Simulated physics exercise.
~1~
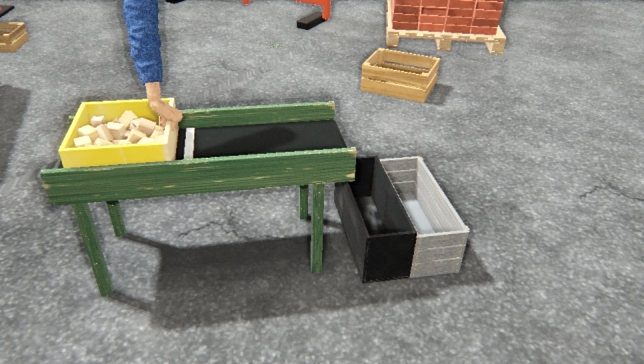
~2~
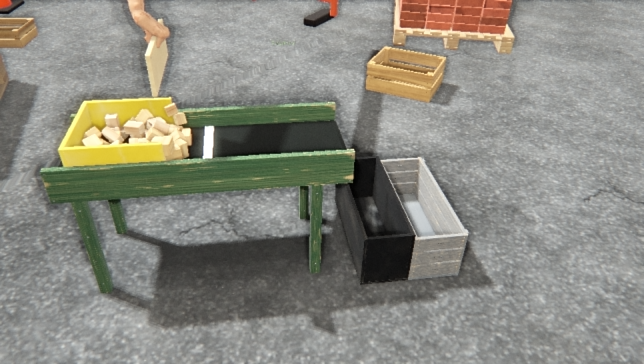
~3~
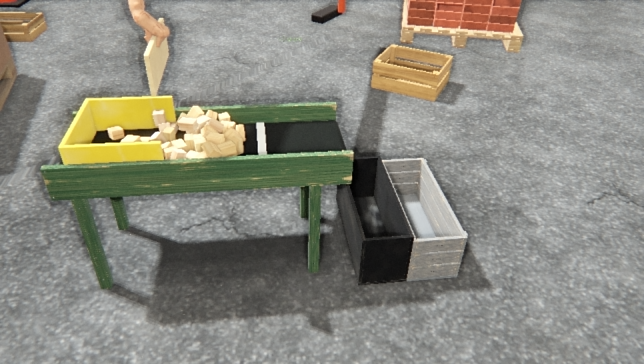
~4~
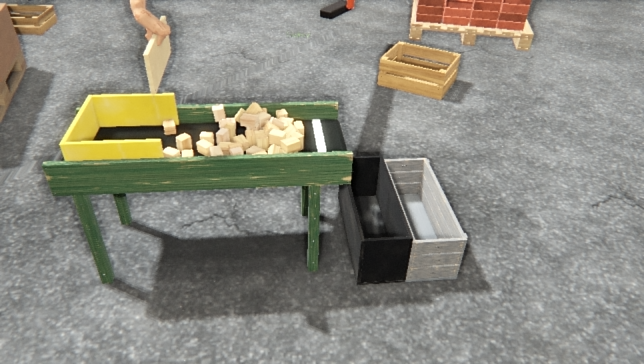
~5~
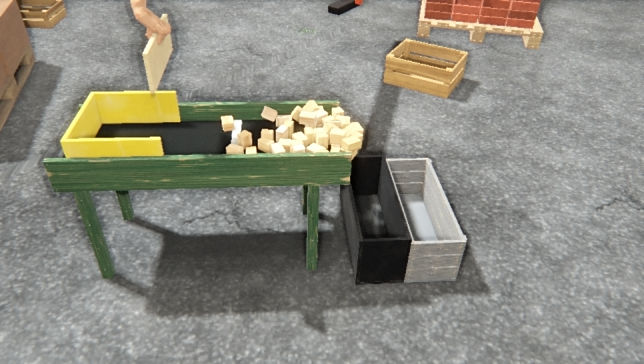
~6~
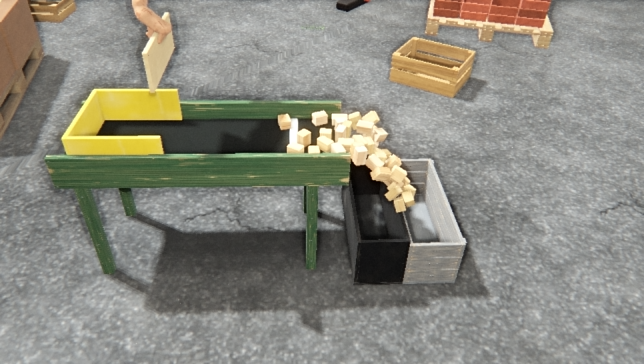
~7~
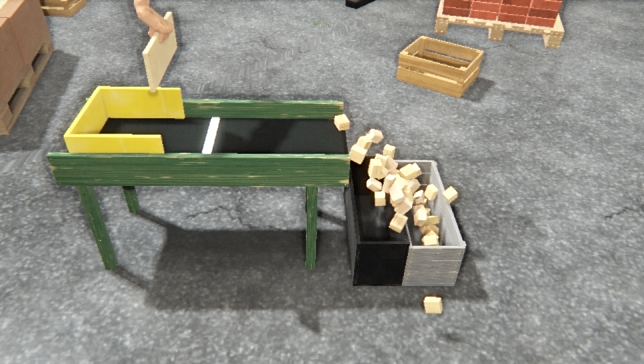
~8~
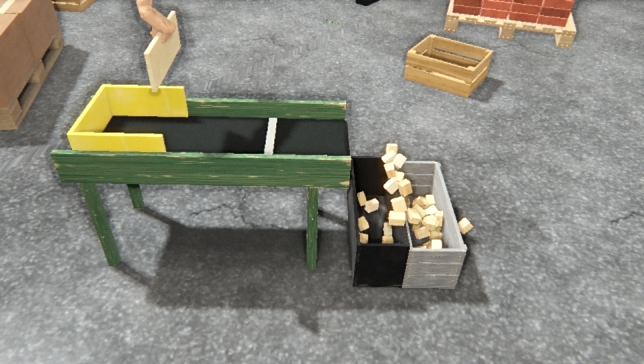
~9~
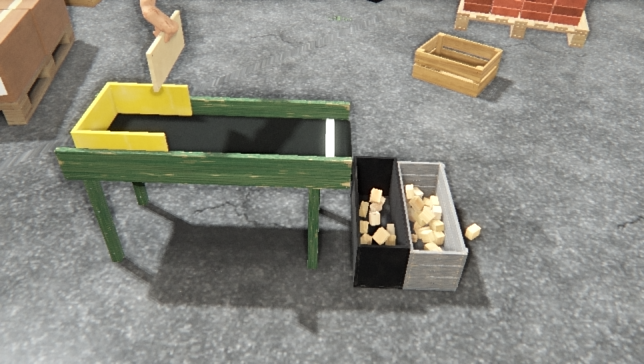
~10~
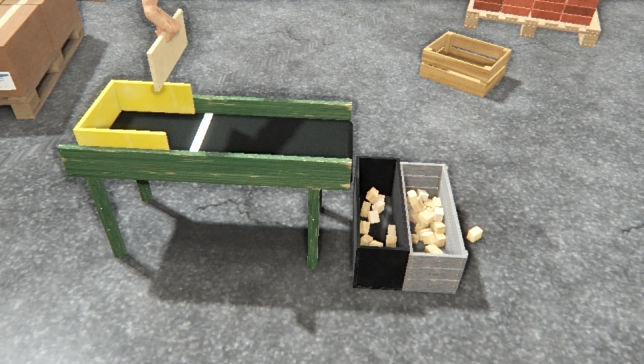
A green wooden table with a black belt stands on grey paved ground, seen from above and to one side, with a yellow pen of pale wooden blocks at its left end. Past its right end sit a black bin and a grey bin, with crates and stacked bricks behind. A hand lifts a flat gate from the pen, and the belt carries the blocks right in a loose, spreading heap. They spill off the end and tumble towards both bins, some bouncing outside. Finally the belt is bare, most blocks lie in the grey bin, fewer in the black, and one rests on the ground to the right.
